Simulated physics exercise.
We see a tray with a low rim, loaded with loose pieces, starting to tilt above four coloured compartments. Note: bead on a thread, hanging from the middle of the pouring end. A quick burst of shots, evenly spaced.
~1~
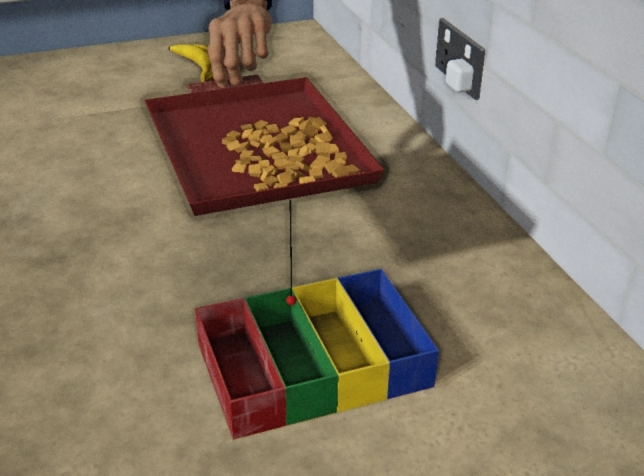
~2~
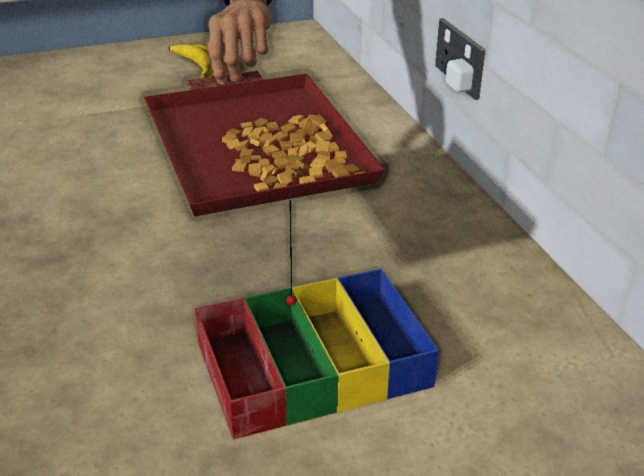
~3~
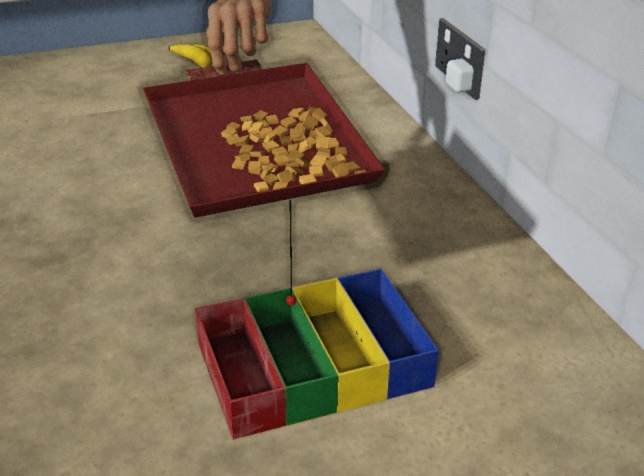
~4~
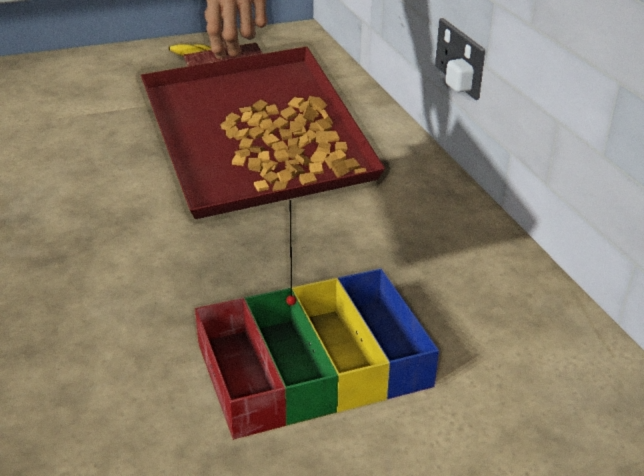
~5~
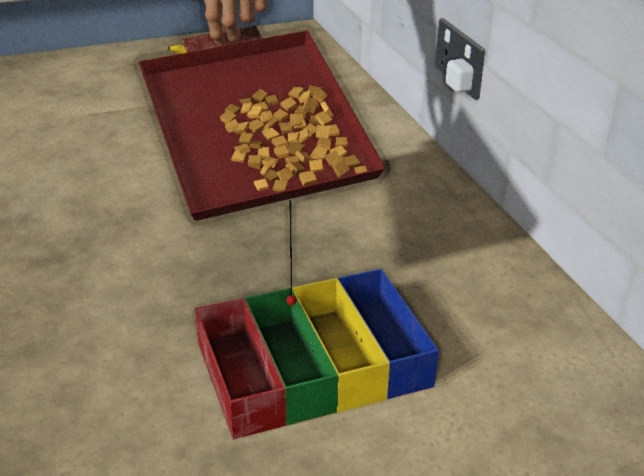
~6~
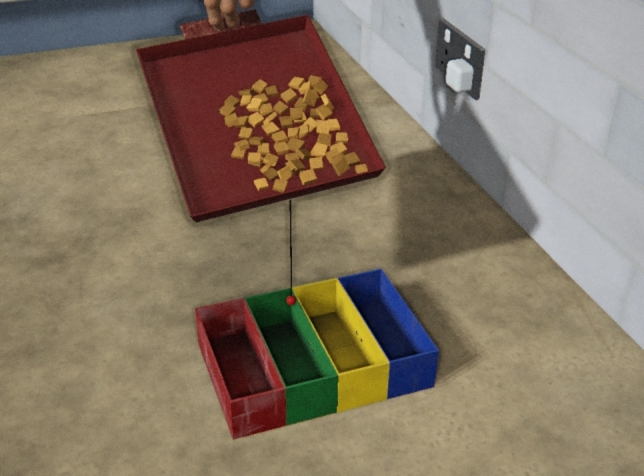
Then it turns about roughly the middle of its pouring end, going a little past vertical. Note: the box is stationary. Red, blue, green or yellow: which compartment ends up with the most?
The red one.
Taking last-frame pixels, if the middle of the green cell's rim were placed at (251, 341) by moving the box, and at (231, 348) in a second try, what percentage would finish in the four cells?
Near 100 and 100 percent respectively.
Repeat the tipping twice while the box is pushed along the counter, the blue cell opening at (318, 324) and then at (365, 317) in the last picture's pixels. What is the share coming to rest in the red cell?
Roughly 0% on the first try and 40% on the second.
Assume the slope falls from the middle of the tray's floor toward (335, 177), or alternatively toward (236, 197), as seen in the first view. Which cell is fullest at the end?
Blue, then that red cell.
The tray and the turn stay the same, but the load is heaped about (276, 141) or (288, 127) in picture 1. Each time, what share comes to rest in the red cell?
Roughly 60 per cent, and 40 per cent.
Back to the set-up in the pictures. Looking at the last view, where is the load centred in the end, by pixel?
I'd place the middle at about (258, 380).
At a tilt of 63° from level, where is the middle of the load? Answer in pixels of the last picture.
About (280, 181).
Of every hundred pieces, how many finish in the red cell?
About 40 per cent.
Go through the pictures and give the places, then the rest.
The first frame shows corners of the pouring end at (194, 200) and (378, 168), level; middle of the load at (293, 154), cereal squares; bead on its thread at (292, 300); red cell at (258, 410); green cell at (312, 396); yellow cell at (363, 383); blue cell at (413, 371).
The second frame shows corners of the pouring end at (194, 201) and (378, 168), level; middle of the load at (293, 152).
The third frame shows corners of the pouring end at (194, 203) and (378, 167), tipped barely, lowest at the left corner; middle of the load at (293, 148).
The fourth frame shows corners of the pouring end at (194, 206) and (379, 166), tipped a little, lowest at the left corner; middle of the load at (293, 143).
The fifth frame shows corners of the pouring end at (194, 209) and (379, 166), tipped clearly, lowest at the left corner; middle of the load at (294, 138).
The sixth frame shows corners of the pouring end at (194, 211) and (379, 165), tipped clearly, lowest at the left corner; middle of the load at (294, 133); red cell at (258, 410); green cell at (312, 396); yellow cell at (363, 383); blue cell at (413, 371).
Soon, tray tipped steeply; all on the tray.
A while on, tray tipped past a quarter turn; about two thirds on the tray; a small part in the red cell; a small part in the green cell; a small part in the yellow cell; a small part falling or outside the box.
Towards the end, tray tipped past a quarter turn; about a third in the red cell; about a quarter in the green cell; about a quarter in the yellow cell; a stray few in the blue cell; a small part falling or outside the box.
Finally, tray tipped past a quarter turn; about a third in the red cell; about a quarter in the green cell; about a quarter in the yellow cell; a stray few in the blue cell; a small part outside the box.
